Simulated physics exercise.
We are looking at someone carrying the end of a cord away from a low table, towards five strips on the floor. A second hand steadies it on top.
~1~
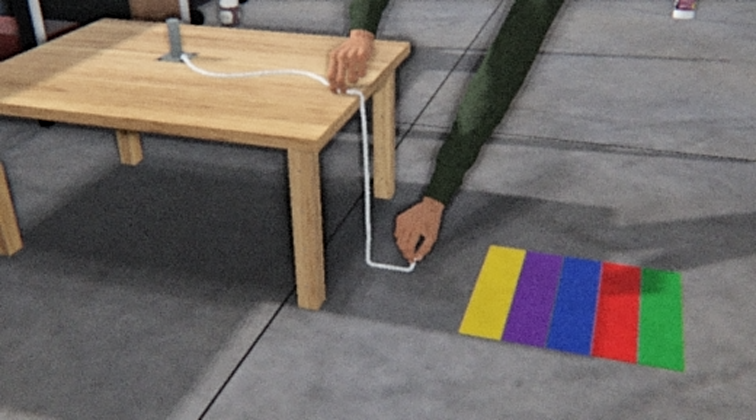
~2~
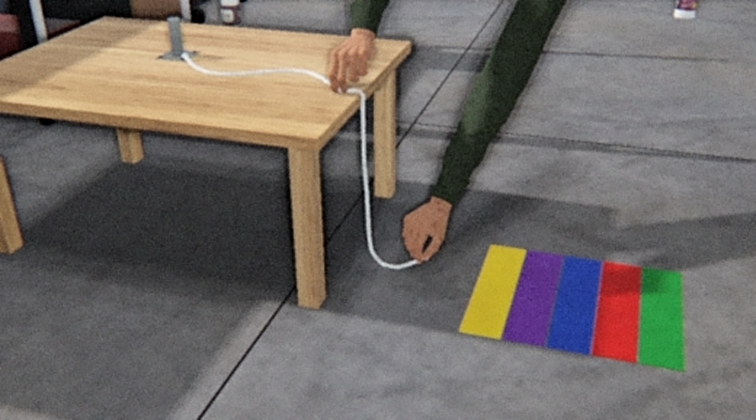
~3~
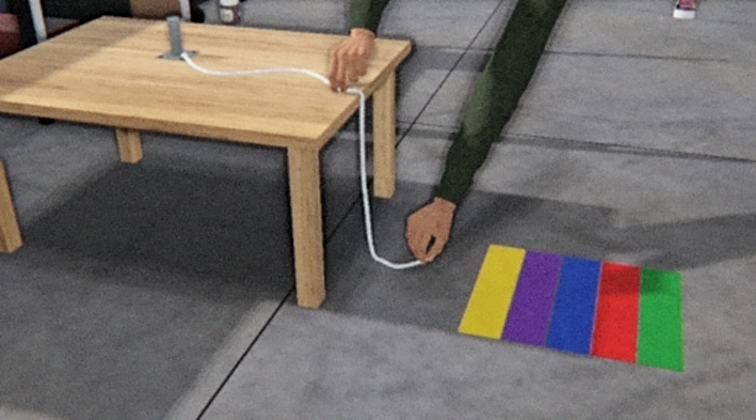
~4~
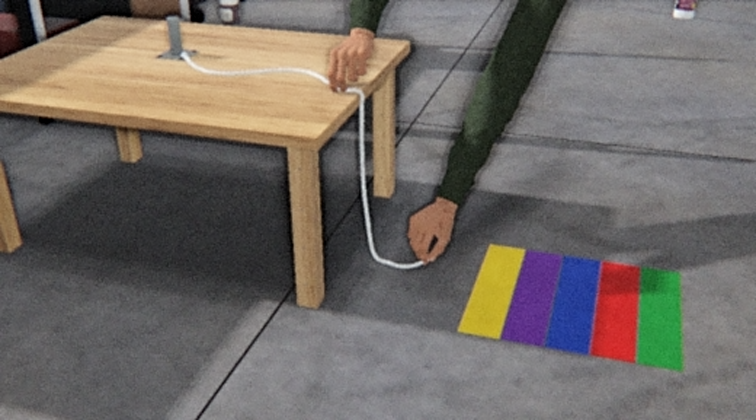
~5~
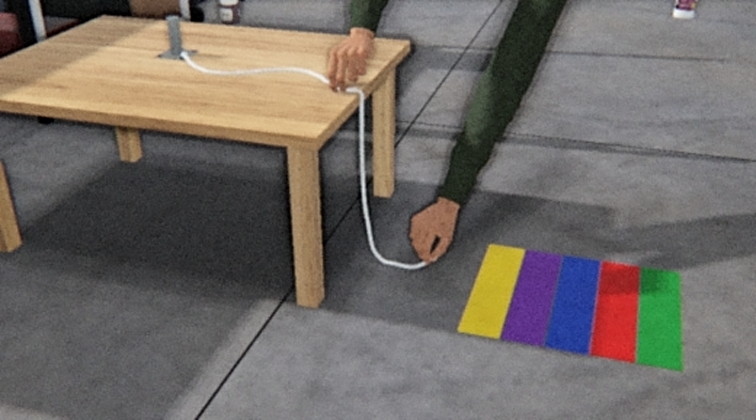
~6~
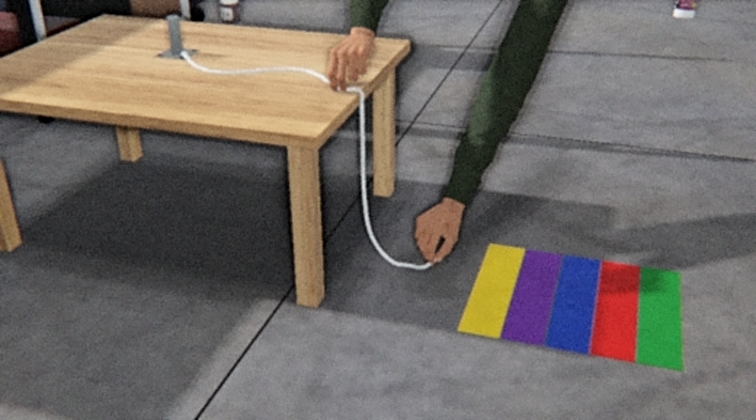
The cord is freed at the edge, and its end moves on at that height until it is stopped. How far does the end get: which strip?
The end stops over the blue strip.
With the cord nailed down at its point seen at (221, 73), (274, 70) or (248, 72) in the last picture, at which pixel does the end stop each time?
Try by try, around (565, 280), (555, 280) and (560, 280).
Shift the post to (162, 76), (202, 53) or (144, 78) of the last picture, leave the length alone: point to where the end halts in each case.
The places are (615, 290), (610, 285) and (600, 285).
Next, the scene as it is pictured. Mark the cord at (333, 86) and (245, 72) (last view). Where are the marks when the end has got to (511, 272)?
About (366, 92), and the other about (271, 68).
Soon after, end near (511, 272); over yellow.
After that, end near (557, 279); over blue.
At the stop, end near (583, 283); over blue. It gets as far as the blue strip.
